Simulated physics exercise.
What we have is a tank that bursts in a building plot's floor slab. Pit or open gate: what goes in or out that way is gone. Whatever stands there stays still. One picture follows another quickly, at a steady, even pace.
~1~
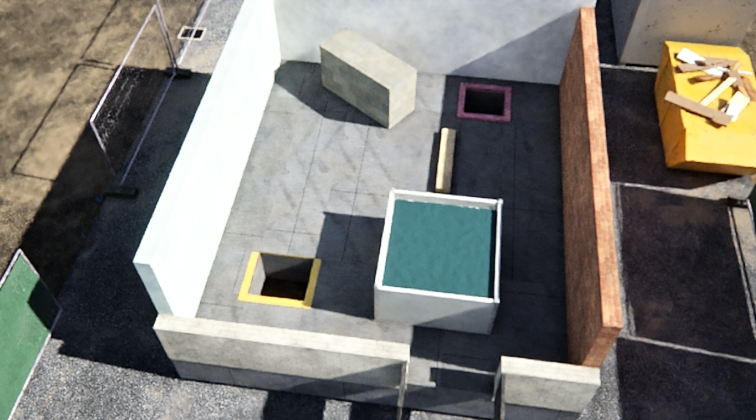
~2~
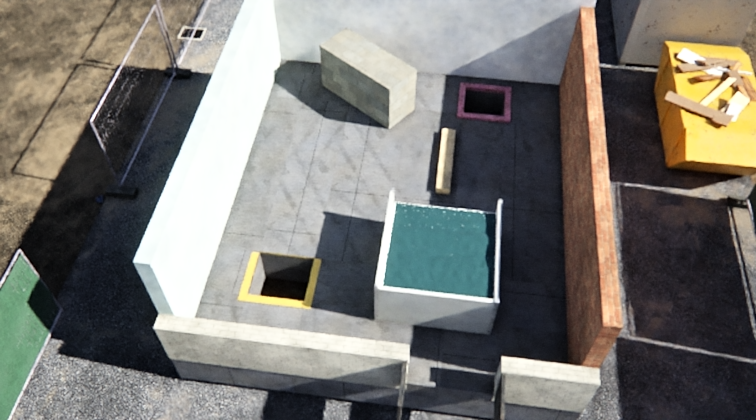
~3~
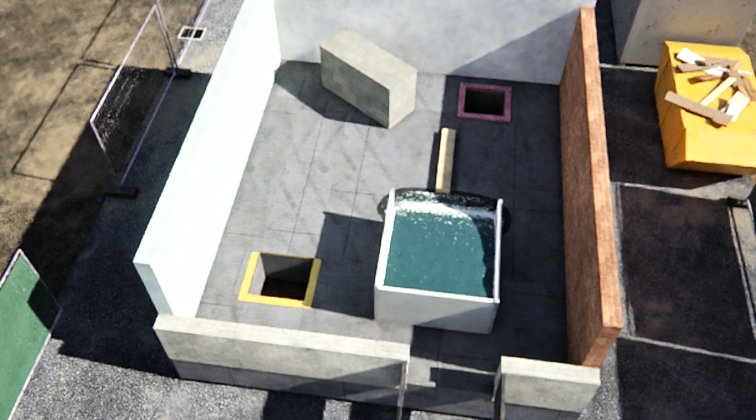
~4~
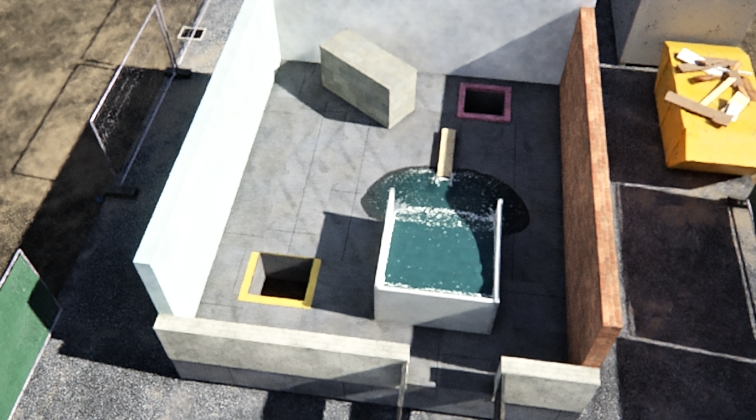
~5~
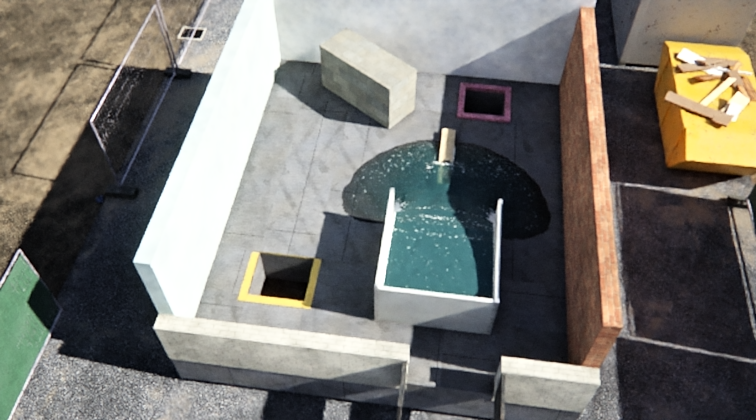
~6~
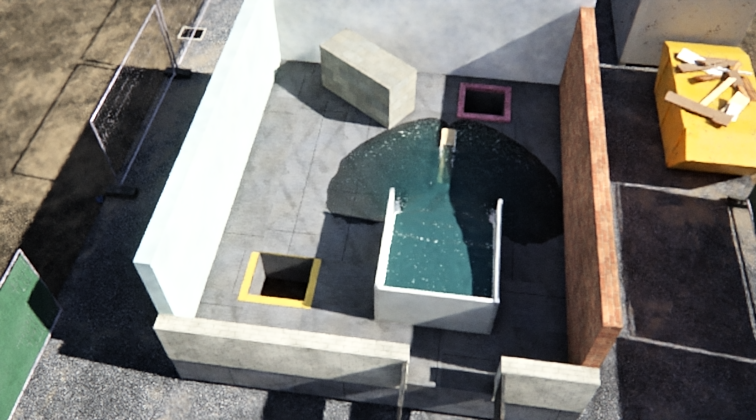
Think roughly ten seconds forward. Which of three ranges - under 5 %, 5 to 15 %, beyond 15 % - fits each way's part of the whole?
Result: The gate swallows below five per cent; the yellow pit swallows five to fifteen per cent; the pink pit swallows beyond fifteen per cent.
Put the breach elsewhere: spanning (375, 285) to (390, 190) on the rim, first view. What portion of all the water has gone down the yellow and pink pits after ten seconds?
Yellow takes 65 in a hundred, pink takes 0 in a hundred.
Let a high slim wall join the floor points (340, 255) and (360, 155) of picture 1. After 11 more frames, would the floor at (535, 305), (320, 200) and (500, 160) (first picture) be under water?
Result, listed order: Spot 1 kept clear of the flood, spot 2 kept clear of the flood, spot 3 reached by the flood.
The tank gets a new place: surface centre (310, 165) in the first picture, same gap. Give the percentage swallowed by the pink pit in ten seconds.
The pink pit gets around 6 per cent.
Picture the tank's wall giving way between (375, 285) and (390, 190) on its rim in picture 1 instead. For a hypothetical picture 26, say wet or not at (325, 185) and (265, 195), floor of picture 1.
Submerged, submerged.
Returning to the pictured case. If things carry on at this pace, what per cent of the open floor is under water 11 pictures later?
Roughly 50 %.
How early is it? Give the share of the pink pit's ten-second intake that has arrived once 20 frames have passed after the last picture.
Close to 70 percent.
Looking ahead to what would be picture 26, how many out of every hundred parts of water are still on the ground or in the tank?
My figure is close to 76 percent.
A moment on, water covers 45 % of the floor; the gate 0 %, the yellow pit 0 %, the pink pit 4 %.
Next, water covers 50 % of the floor; the gate 0 %, the yellow pit 0 %, the pink pit 9 %.
Then, water covers 55 % of the floor; the gate 0 %, the yellow pit 0 %, the pink pit 23 %.
Later, water covers 75 % of the floor; the gate 0 %, the yellow pit 1 %, the pink pit 33 %.
In the end, water covers 95 % of the floor; the gate 1 %, the yellow pit 7 %, the pink pit 34 %.
